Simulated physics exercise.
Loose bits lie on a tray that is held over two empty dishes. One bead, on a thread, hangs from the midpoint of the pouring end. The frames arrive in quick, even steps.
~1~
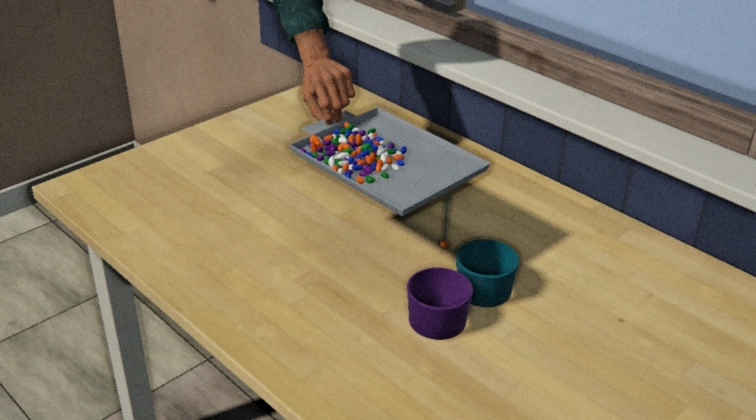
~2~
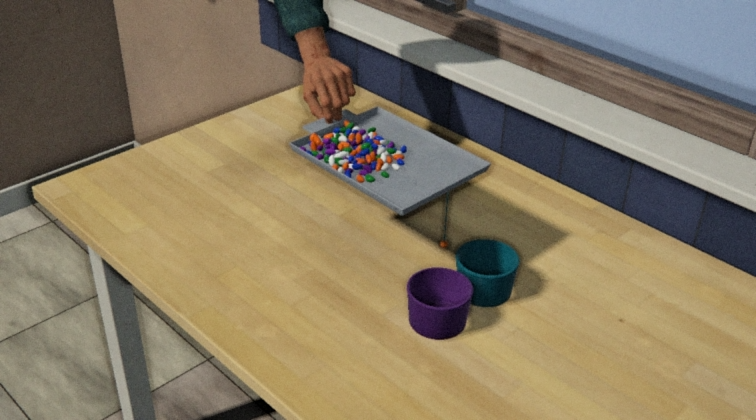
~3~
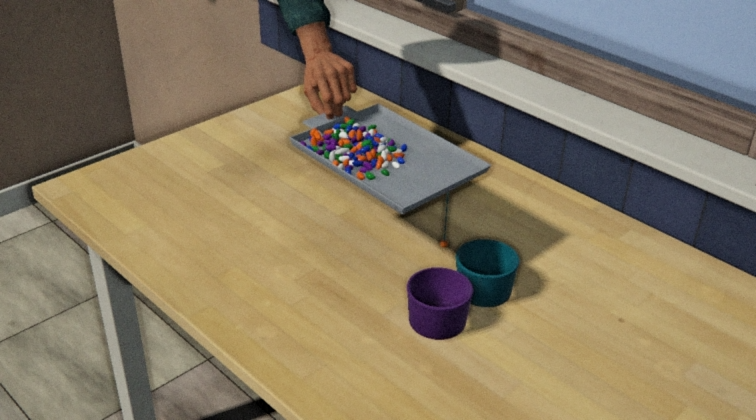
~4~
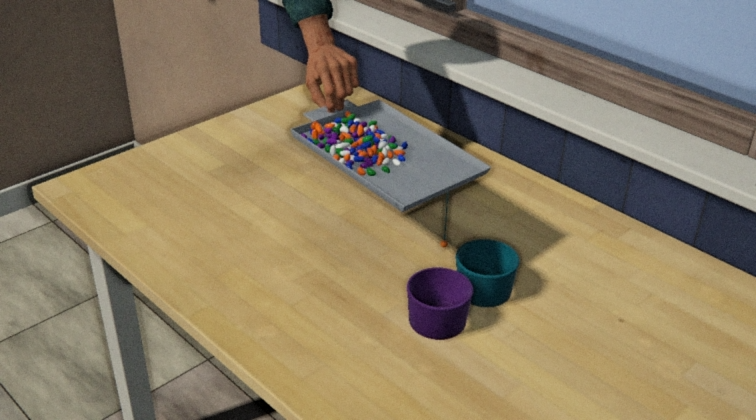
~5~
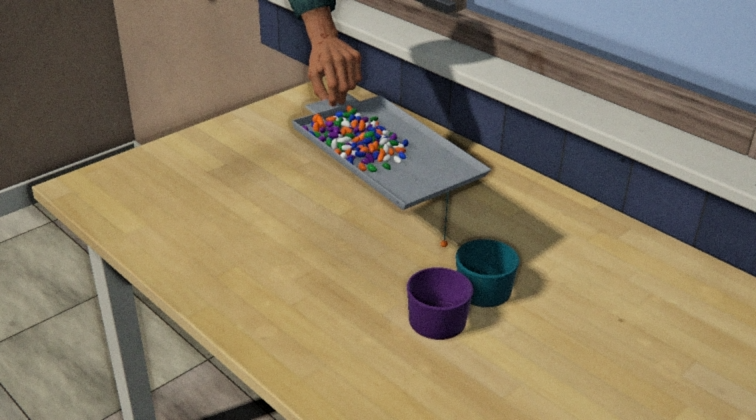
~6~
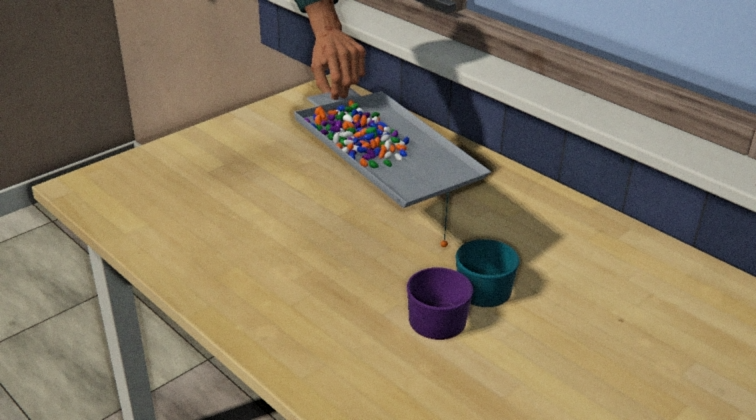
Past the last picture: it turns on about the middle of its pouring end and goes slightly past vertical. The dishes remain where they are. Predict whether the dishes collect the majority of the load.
They collect only a minority.
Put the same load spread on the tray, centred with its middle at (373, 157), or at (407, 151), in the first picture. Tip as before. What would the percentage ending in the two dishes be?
It would be 10 in a hundred, and then 10 in a hundred.
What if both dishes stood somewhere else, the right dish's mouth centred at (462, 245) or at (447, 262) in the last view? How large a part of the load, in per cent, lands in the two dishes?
About 40 per cent, then about 0 per cent.
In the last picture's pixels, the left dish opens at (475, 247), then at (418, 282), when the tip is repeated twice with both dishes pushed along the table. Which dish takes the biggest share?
Result, try one: The dish further left; try two: The dish further right.
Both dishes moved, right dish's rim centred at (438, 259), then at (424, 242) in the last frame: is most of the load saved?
First less than half, then less than half.
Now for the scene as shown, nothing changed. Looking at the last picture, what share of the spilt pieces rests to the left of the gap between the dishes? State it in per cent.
Around 30 percent of the pieces.
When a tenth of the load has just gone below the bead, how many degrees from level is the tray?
Around 60°, give or take.
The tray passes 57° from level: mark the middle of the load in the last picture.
Near (460, 162).
Soon, tray tipped steeply; most on the tray; a stray few in the right dish; a small part outside both; a small part in the air.
A while on, tray tipped right over; about half on the tray; a small part in the right dish; about a third outside both; a stray few in the air.
Towards the end, tray tipped past a quarter turn; a small part in the right dish; most outside both.
Finally, tray tipped past a quarter turn; none in the left dish; a small part in the right dish; most outside both.
